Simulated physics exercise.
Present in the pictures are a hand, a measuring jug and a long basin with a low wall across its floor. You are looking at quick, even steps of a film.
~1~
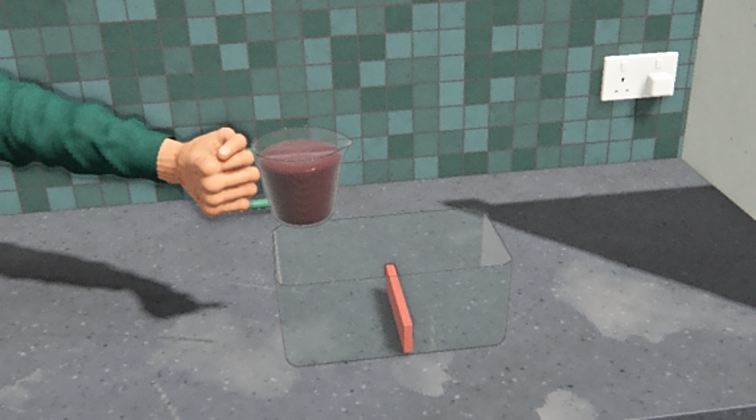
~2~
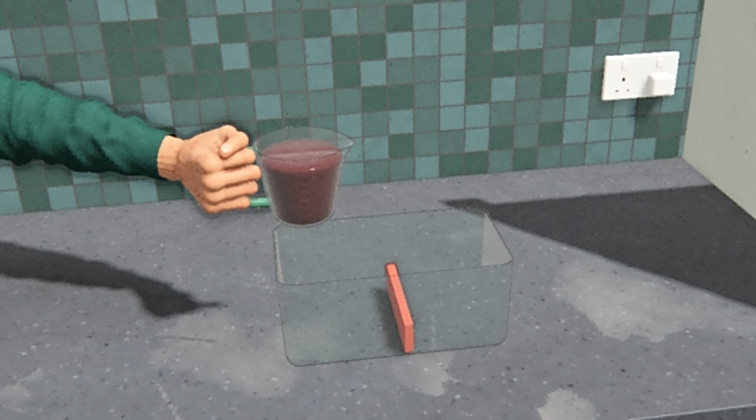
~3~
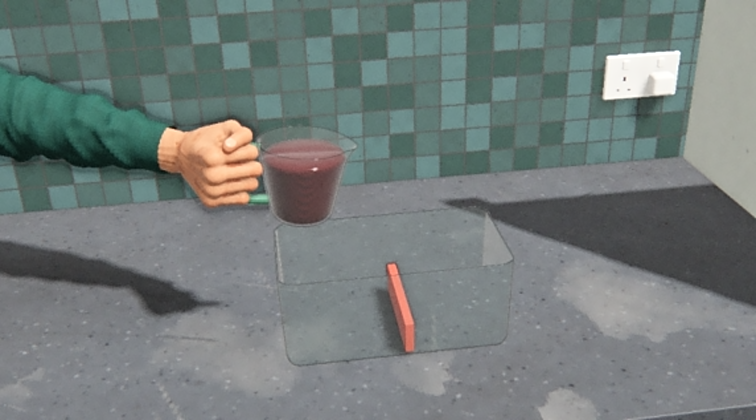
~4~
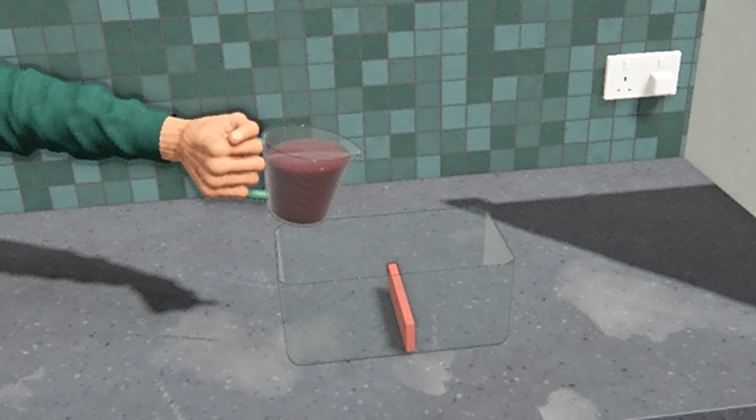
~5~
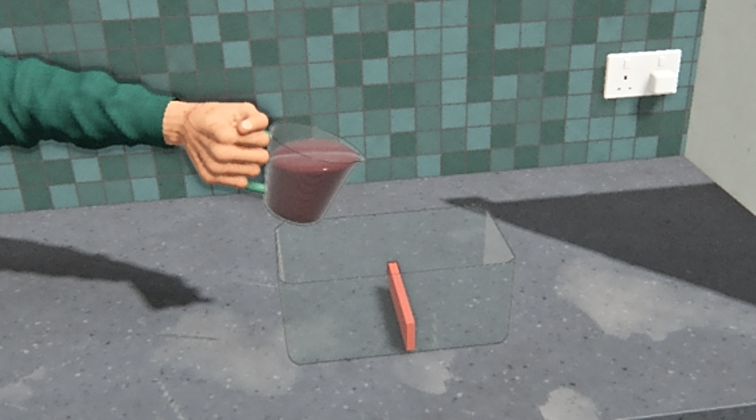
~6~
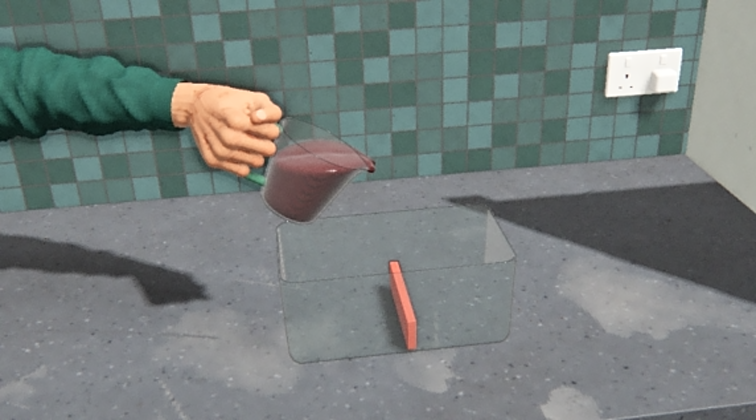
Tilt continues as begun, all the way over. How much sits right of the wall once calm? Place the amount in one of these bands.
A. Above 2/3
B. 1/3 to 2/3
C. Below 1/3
(B) 1/3 to 2/3.
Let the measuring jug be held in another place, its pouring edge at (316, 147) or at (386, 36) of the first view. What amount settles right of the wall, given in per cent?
It comes out at around 5 percent and then around 85 percent.
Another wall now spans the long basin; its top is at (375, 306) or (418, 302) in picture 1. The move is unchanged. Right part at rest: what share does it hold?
About 80 per cent on the first try, and 25 per cent on the second.
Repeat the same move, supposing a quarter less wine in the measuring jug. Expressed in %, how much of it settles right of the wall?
Roughly 35 in a hundred.
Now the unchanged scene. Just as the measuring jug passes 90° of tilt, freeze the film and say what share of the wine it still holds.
Close to 40 parts in a hundred remain.
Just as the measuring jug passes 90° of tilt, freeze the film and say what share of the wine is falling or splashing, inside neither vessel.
Around 20 in a hundred, more or less.
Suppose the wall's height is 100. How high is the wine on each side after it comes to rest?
About 20 on the left and about 30 on the right.
A moment on, the tilt is 90° and 40 per cent is still to pour, 8 is left of the wall and 31 right of it.
Next, the tilt is 112° and 2 per cent is still to pour, 45 is left of the wall and 50 right of it.
Then the tilt is 112° and 0 per cent is still to pour, 49 is left of the wall and 51 right of it.
Later the tilt is 112° and 0 per cent is still to pour, 49 is left of the wall and 51 right of it.
At rest 49 per cent lies left of the wall, 51 right of it and 1 outside.
